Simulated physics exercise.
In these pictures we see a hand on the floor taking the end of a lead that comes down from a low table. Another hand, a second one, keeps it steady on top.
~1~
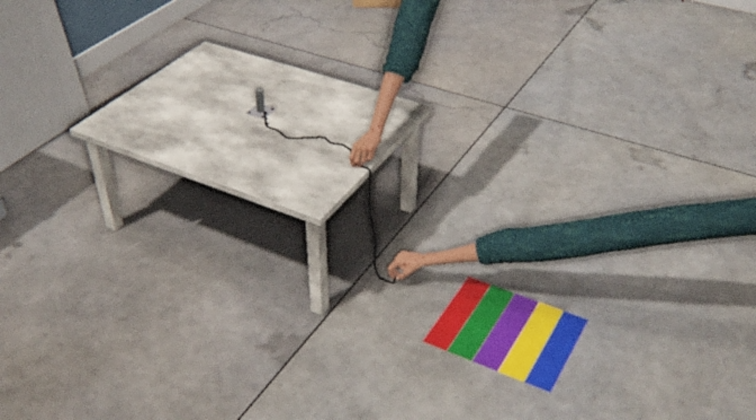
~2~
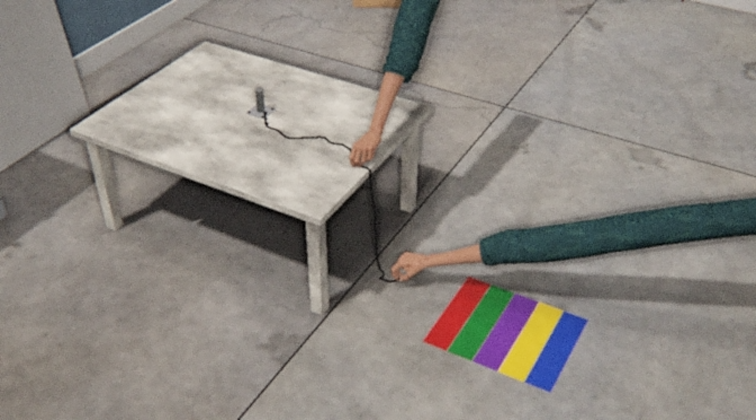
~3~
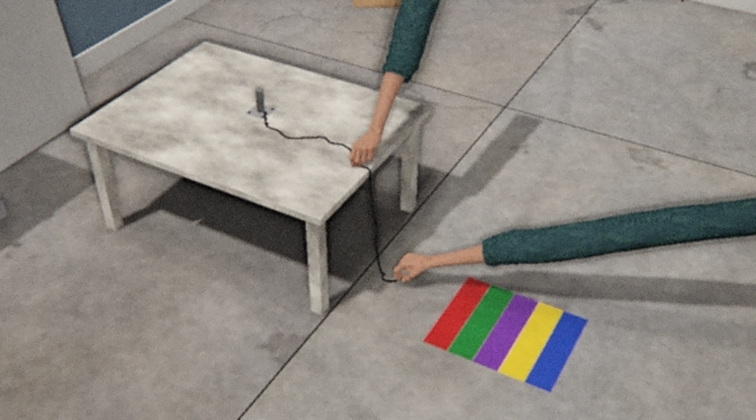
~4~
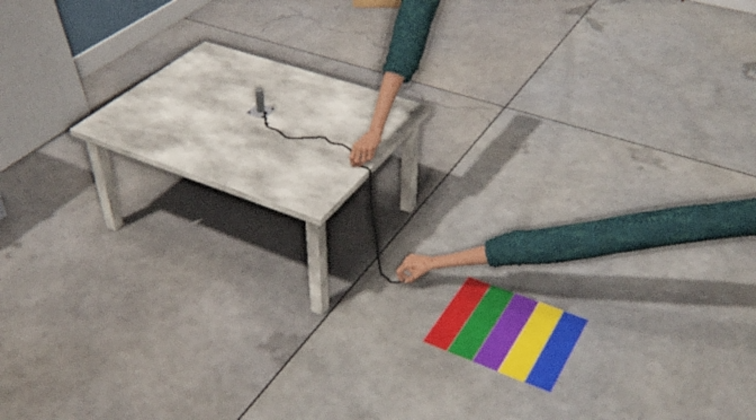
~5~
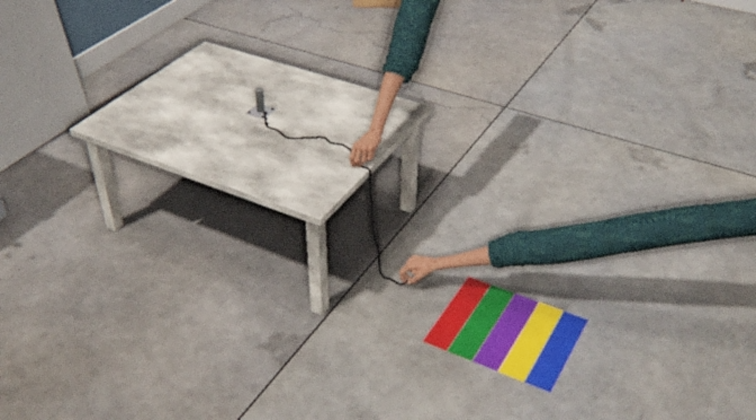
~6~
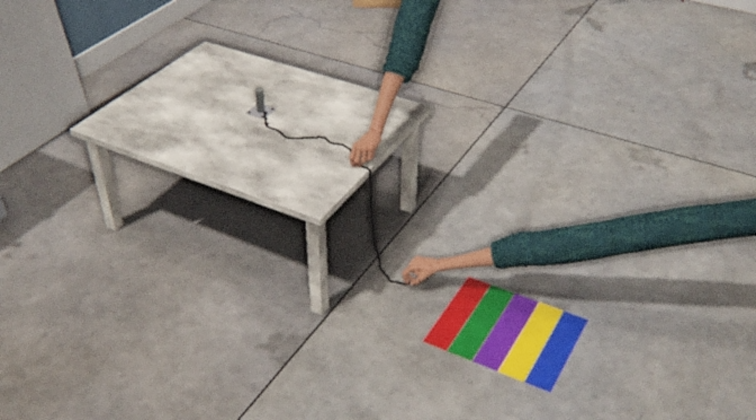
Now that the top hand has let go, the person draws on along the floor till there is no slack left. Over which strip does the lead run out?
Over the purple strip.
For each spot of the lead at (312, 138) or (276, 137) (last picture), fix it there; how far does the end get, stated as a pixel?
About (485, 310) and (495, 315).
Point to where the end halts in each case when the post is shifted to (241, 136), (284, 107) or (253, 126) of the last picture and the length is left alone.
First (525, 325), then (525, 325), and last (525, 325).
Early on, end near (467, 304); over red.
Midway, end near (494, 314); over green.
At the end of the slack, end near (510, 320); over purple. It gets as far as the purple strip.
